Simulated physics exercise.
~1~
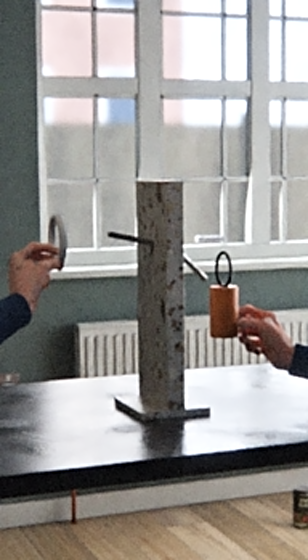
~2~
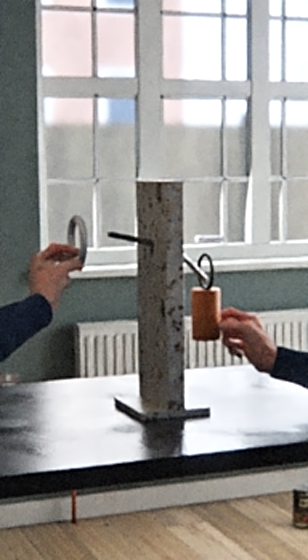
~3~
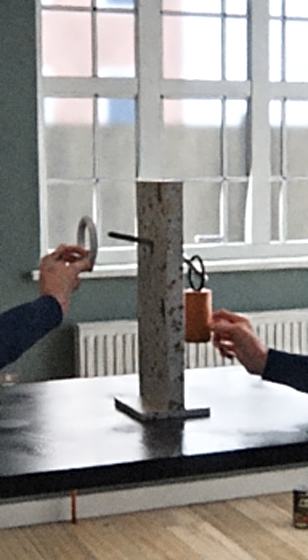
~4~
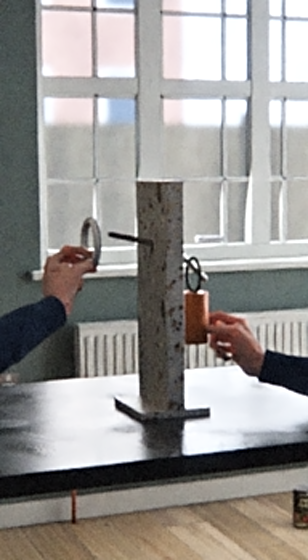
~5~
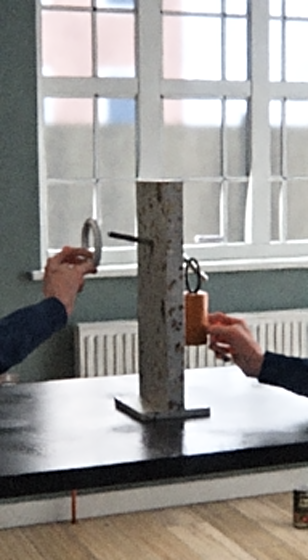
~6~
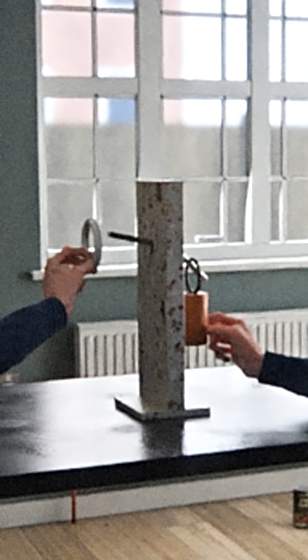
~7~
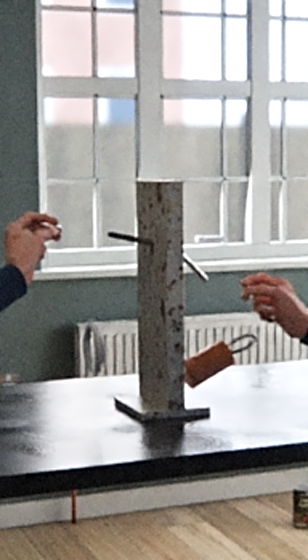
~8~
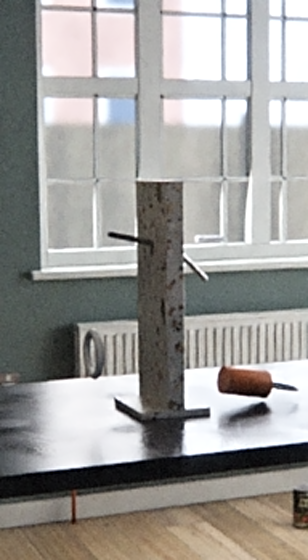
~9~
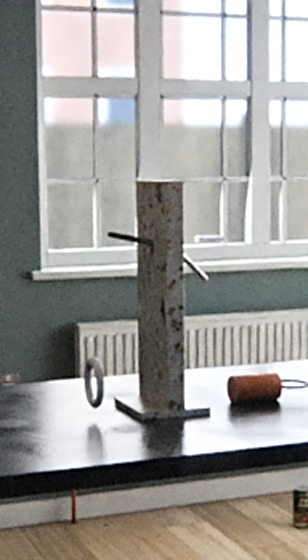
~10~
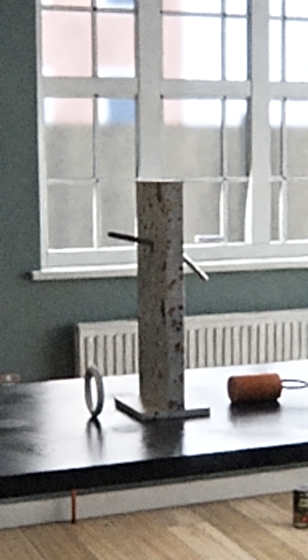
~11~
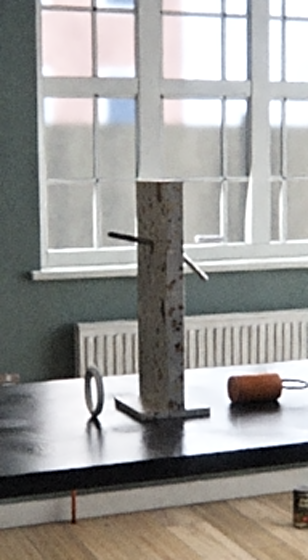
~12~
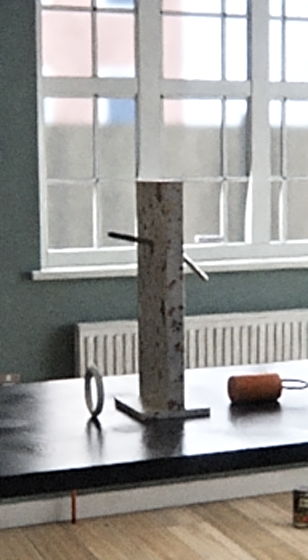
White tape and orange lantern held near a stand's pegs, dropping when released, the tape landing upright and lantern on its side.
